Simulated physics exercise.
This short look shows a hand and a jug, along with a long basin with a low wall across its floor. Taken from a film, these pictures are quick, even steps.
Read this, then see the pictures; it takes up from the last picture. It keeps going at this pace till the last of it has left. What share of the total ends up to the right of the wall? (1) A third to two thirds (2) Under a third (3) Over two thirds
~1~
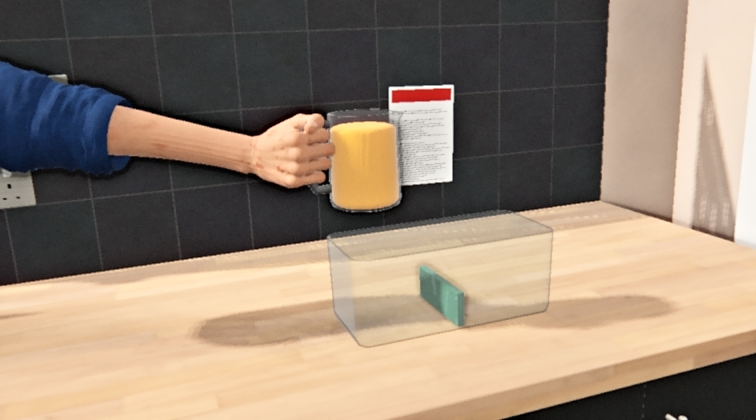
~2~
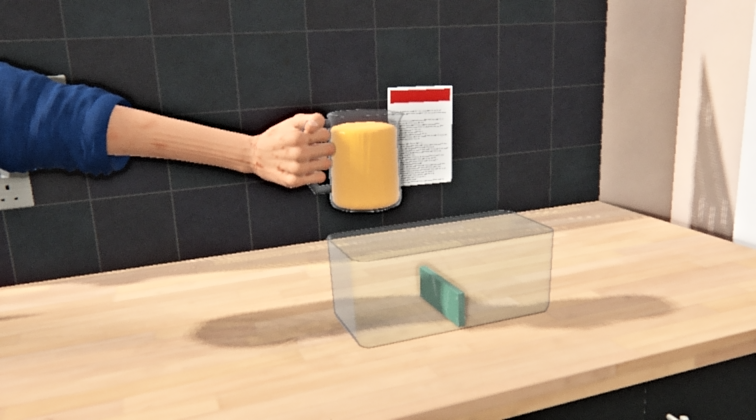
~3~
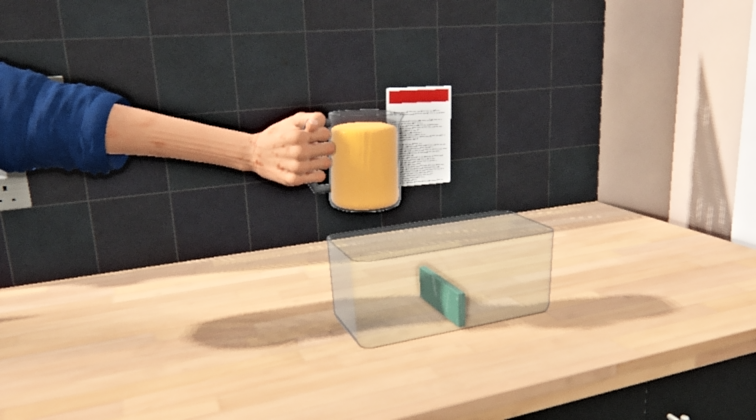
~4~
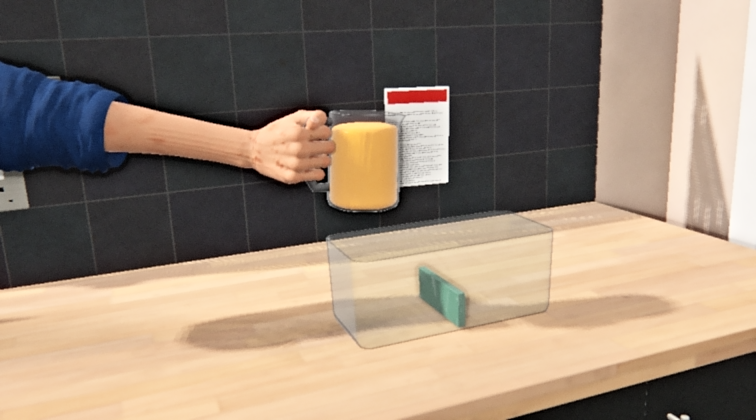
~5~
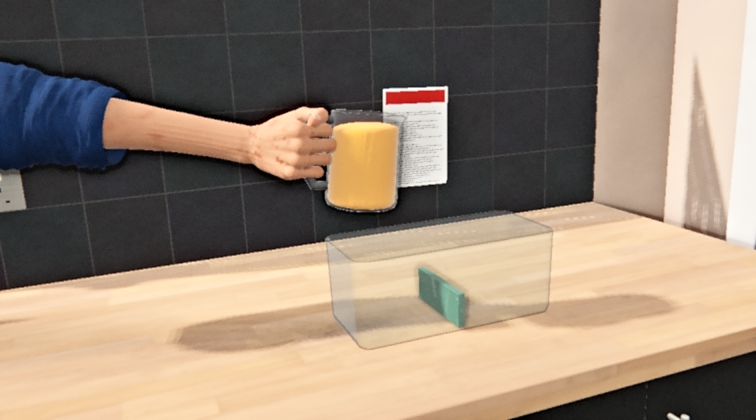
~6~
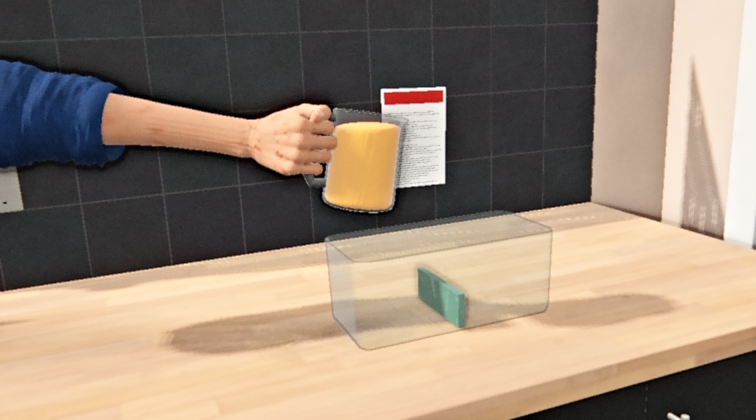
3, over two thirds.
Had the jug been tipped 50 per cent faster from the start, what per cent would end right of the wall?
Near 85 in a hundred.
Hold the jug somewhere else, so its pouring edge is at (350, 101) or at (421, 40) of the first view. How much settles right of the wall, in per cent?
It would come to near 5 per cent, and then near 95 per cent.
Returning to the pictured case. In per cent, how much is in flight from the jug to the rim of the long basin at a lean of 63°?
Roughly 10 in a hundred.
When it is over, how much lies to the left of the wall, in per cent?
Around 15 %.
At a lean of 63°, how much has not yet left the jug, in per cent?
Remaining fraction: Approx. 85 %.
A moment on, the jug is tipped part way and 86 per cent is still to pour, 0 is left of the wall and 3 right of it.
Next, the jug is tipped right over and 34 per cent is still to pour, 1 is left of the wall and 46 right of it.
Then the jug is tipped right over and 2 per cent is still to pour, 13 is left of the wall and 82 right of it.
Later the jug is tipped right over and 0 per cent is still to pour, 16 is left of the wall and 83 right of it.
Finally, 16 per cent lies left of the wall, 83 right of it and 1 outside.
